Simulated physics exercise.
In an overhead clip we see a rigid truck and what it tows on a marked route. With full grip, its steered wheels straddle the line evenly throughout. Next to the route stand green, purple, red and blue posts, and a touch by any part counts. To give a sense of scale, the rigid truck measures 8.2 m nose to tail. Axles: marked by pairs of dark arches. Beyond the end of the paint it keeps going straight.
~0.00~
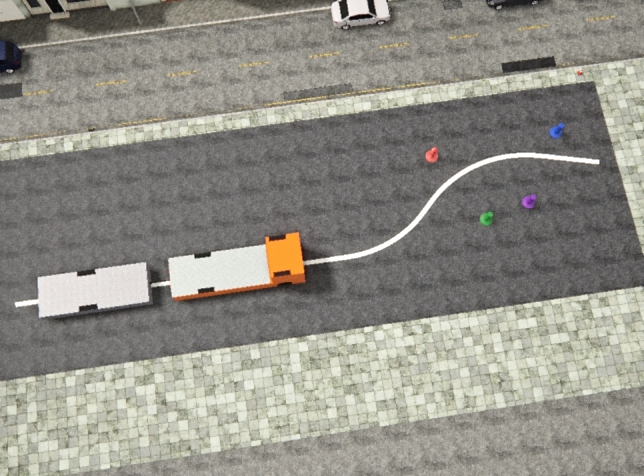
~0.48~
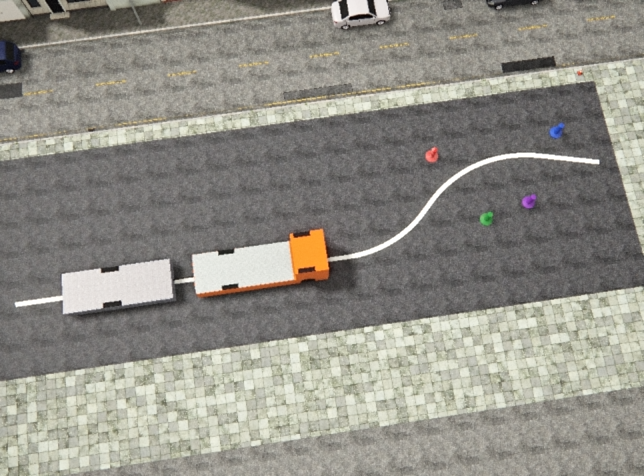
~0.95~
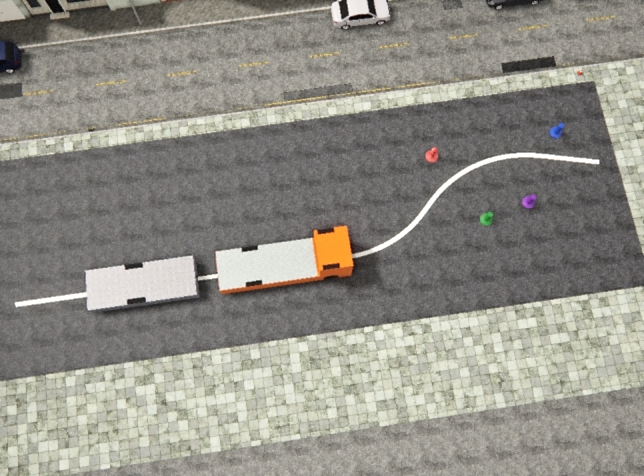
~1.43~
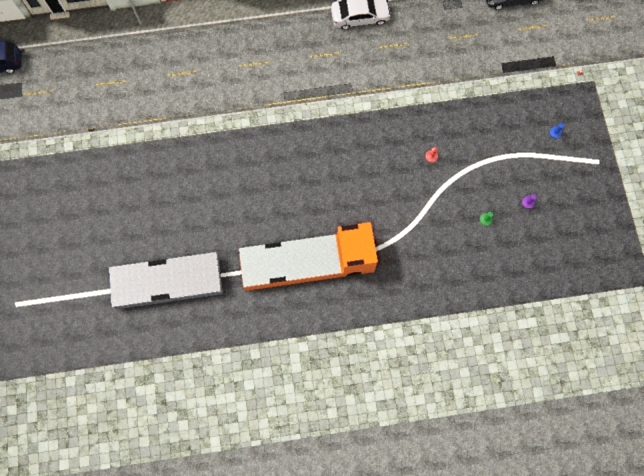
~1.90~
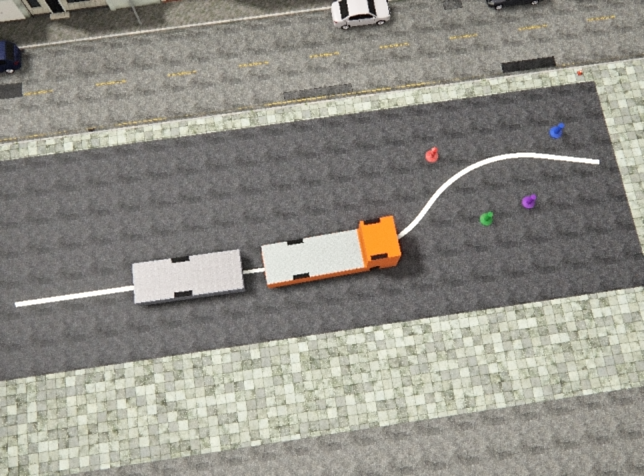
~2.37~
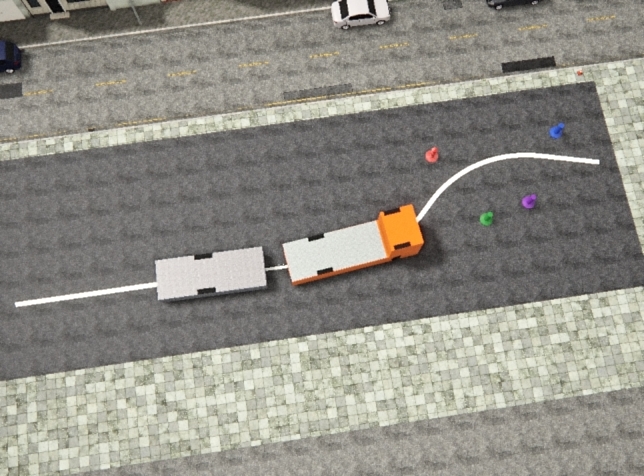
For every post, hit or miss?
Outcome: Green goes unscathed; purple goes unscathed; red goes unscathed; blue suffers contact.
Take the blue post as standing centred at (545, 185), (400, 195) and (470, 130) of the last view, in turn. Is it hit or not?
One: Gets hit. Two: Gets hit. Three: Stays safe.
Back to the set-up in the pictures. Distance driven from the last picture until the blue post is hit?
After roughly 12.0 metres.
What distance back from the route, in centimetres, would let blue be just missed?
Roughly 30 for blue.
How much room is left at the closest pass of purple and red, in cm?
Purple 20, red 40.
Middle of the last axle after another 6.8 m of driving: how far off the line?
Last axle offset from line: Approx. 30 cm.
By 4.4 s, the last axle is at (297, 256) of the last picture, 25 cm off the line; red has been passed with 45 cm to spare.
By 6.4 s, the last axle is at (379, 218) of the last picture, 150 cm off the line; the rigid truck has hit blue.
By 8.8 s, the last axle is at (480, 178) of the last picture, 110 cm off the line; green has been passed with 90 cm to spare.
By 9.9 s, the last axle is at (530, 170) of the last picture, 150 cm off the line; purple has been passed with 25 cm to spare.
By 12.6 s, the last axle is out of the picture, 45 cm off the line; 1 of 4 struck in all.
